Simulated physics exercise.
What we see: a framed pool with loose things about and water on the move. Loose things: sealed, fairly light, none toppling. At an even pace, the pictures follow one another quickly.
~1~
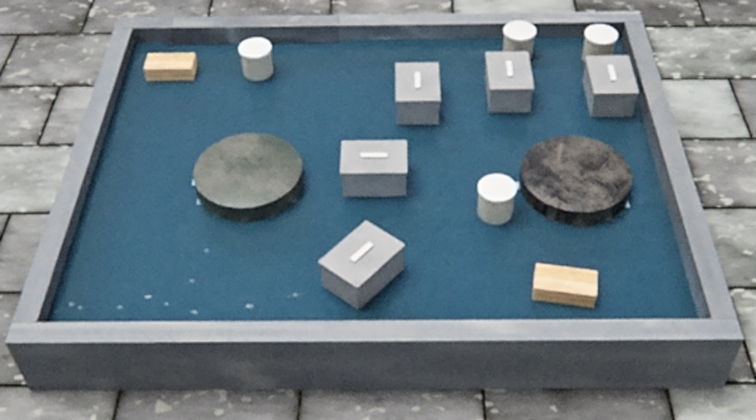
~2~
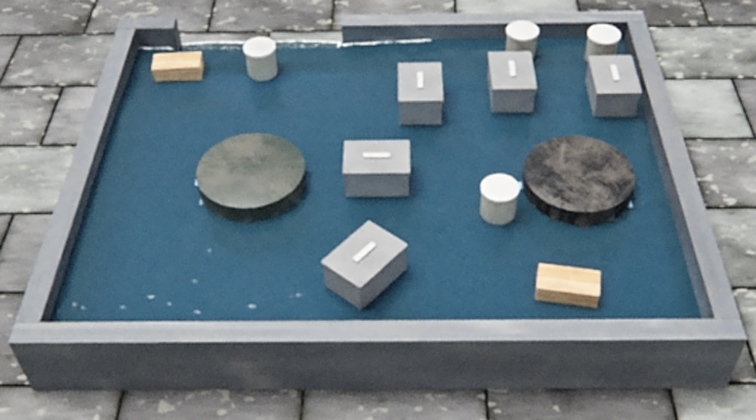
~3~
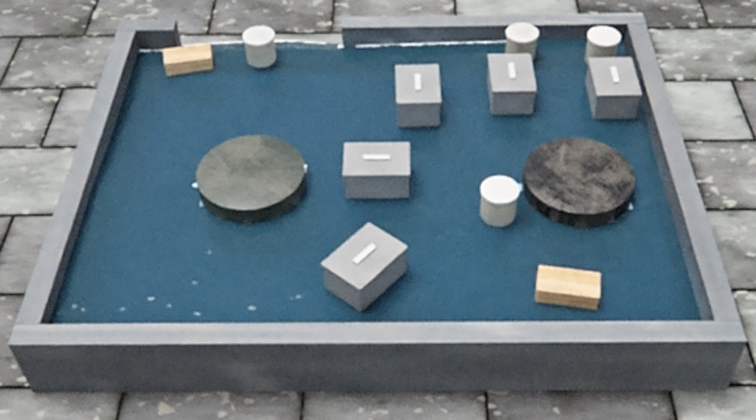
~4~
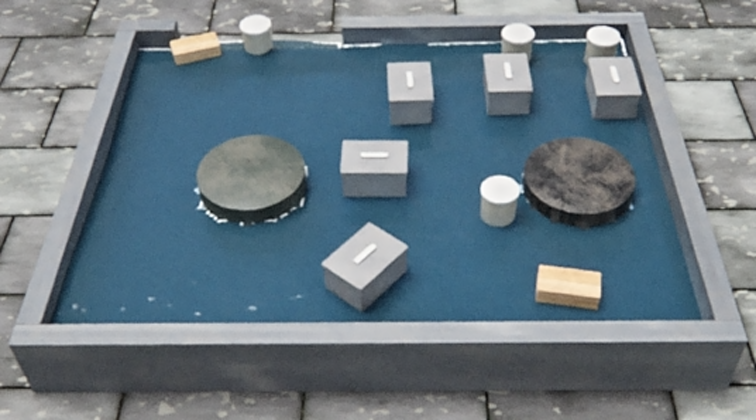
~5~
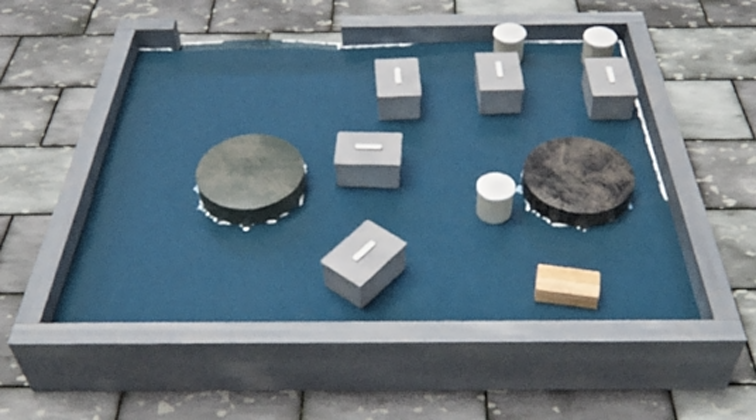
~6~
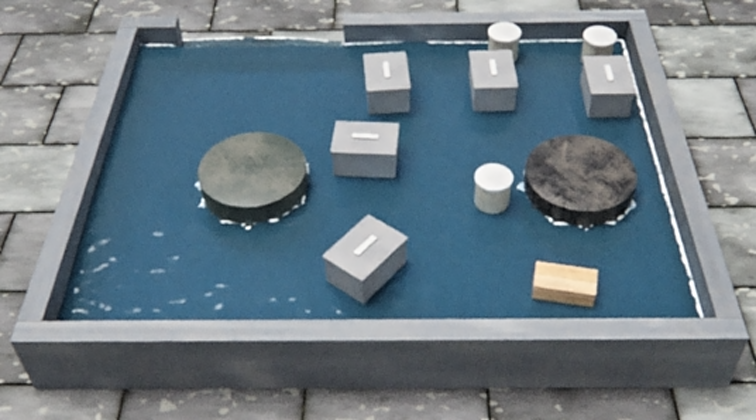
Water in a framed pool starts to shift as a gap appears in the back wall, near a small wooden block and a white cylinder. The block and then the cylinder drift to the gap and leave view, while several grey boxes slide slightly left and back and the dark discs stay put.
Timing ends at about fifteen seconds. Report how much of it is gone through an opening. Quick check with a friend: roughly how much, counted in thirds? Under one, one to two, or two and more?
One to two thirds.
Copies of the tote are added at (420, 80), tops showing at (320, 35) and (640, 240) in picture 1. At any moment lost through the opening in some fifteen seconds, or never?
Result, in order - escaped, stuck.
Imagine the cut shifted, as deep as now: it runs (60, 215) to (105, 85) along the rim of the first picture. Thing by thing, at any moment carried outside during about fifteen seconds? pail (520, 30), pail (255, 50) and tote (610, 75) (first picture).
The three read no escape, escape and no escape, respectively.
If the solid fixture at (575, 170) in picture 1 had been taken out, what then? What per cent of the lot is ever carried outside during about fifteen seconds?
Around 50 in a hundred.
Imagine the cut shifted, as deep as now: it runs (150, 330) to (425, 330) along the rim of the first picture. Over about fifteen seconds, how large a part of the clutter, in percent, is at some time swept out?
Estimate: Around 40 per cent.
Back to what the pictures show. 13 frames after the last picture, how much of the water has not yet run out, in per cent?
It comes out at 70 parts in a hundred.
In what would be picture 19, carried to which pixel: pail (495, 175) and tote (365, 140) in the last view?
My guess is close to (471, 142), then close to (270, 58).
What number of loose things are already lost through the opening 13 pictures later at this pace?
The number works out to 3.
A moment on, 2 of 11 are out; 9 afloat.
Next, 3 of 11 are out; 8 afloat.
Later, 4 of 11 are out; 7 afloat.
In the end, 6 of 11 are out; 5 afloat.
